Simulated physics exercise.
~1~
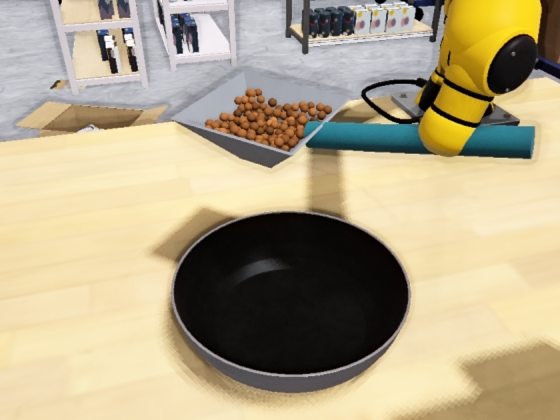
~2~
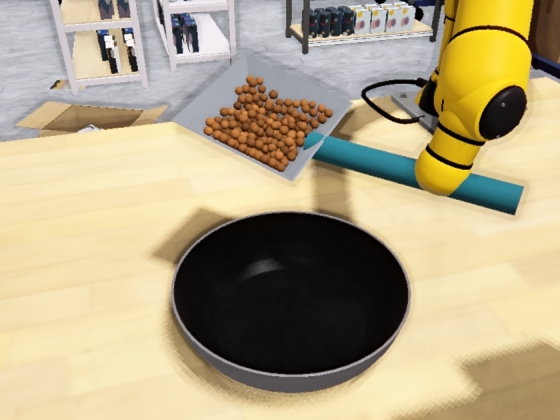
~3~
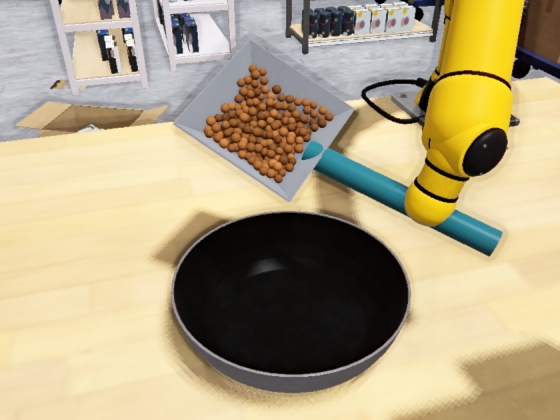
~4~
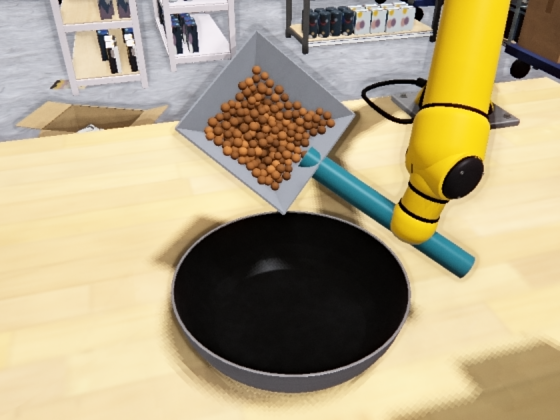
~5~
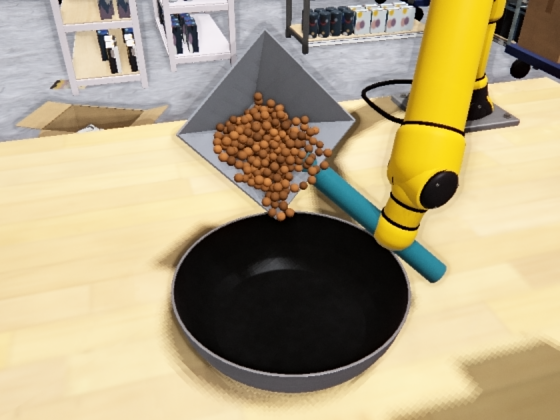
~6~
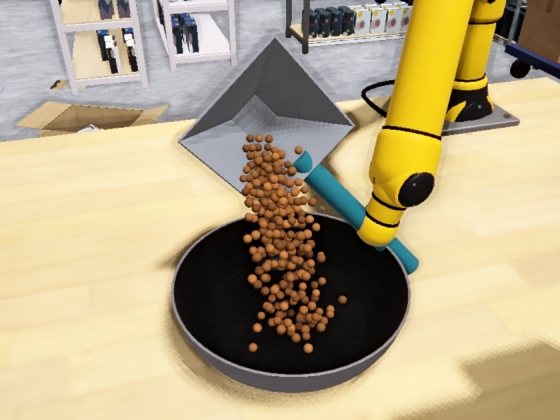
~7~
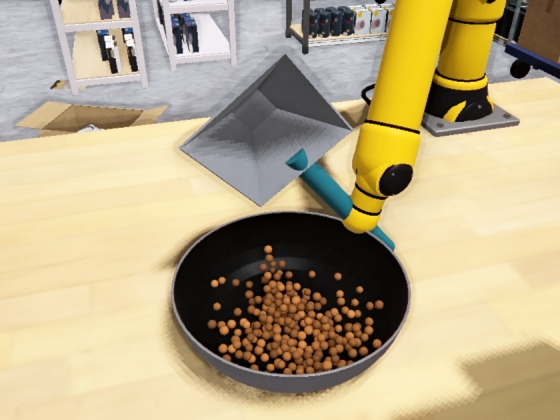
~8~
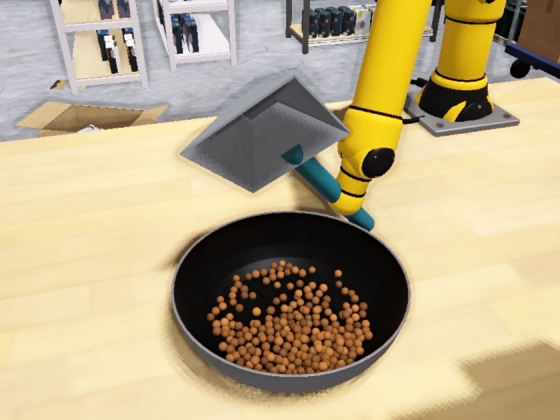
In a room with shelves along the back, a yellow robot arm holds a gray, flared scoop by its teal handle above a pale wooden table, behind a wide black pan. The scoop carries a heap of small brown balls. The arm steadily rolls the scoop over, and the balls slide toward its lower corner while the pan stays still. They begin to spill past the edge, then pour down in a thick stream and scatter across the pan. The scoop empties and keeps turning until its underside shows, leaving the balls gathered in the pan.
